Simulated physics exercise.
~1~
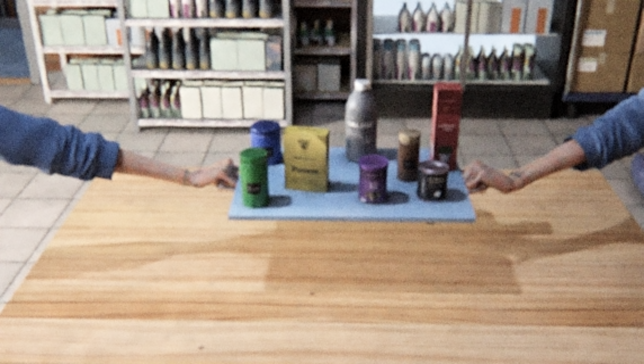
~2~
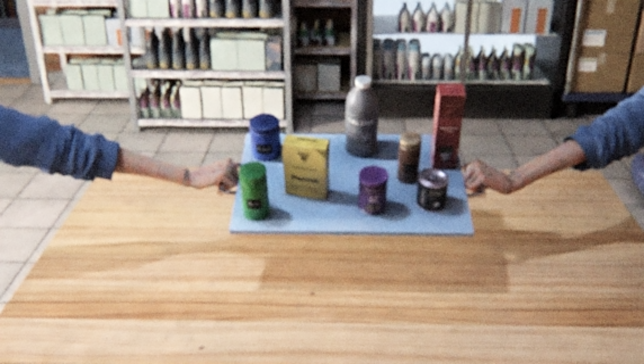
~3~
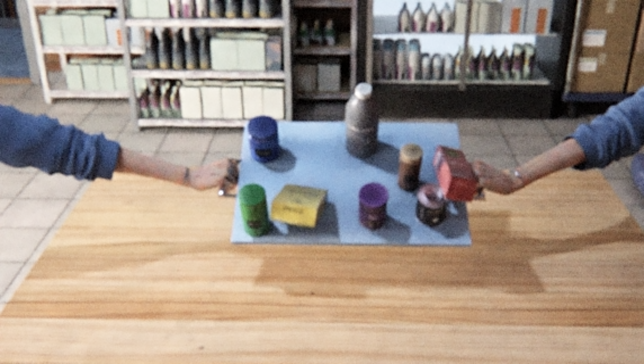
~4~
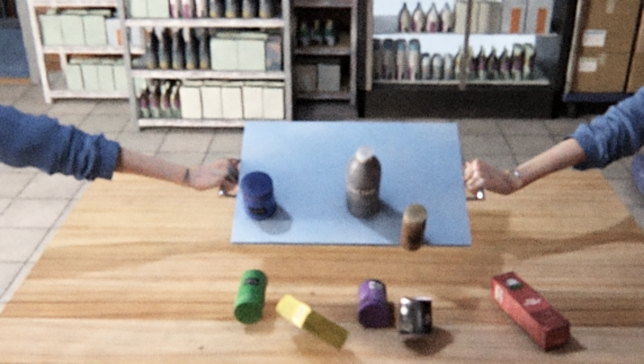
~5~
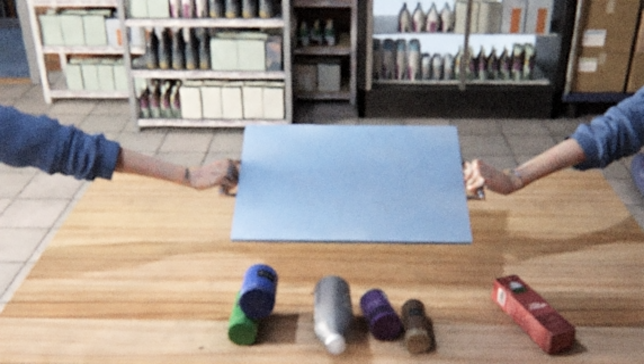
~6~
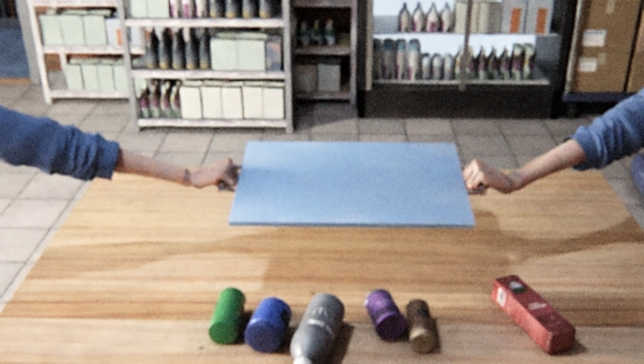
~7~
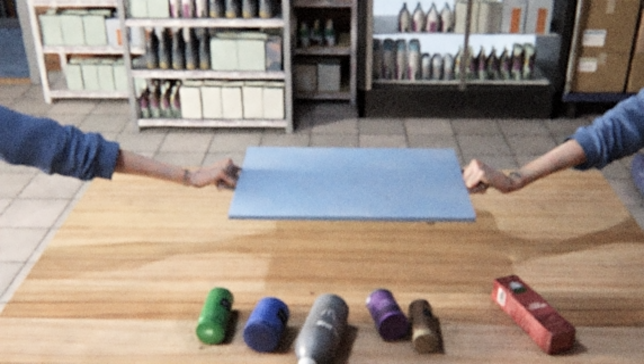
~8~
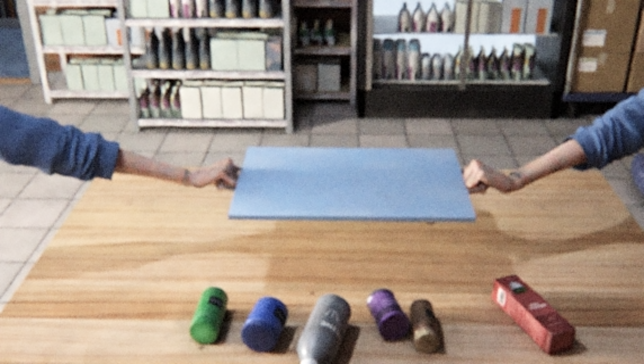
In a shop, two hands tip a blue tray towards the viewer, spilling its containers onto the table.
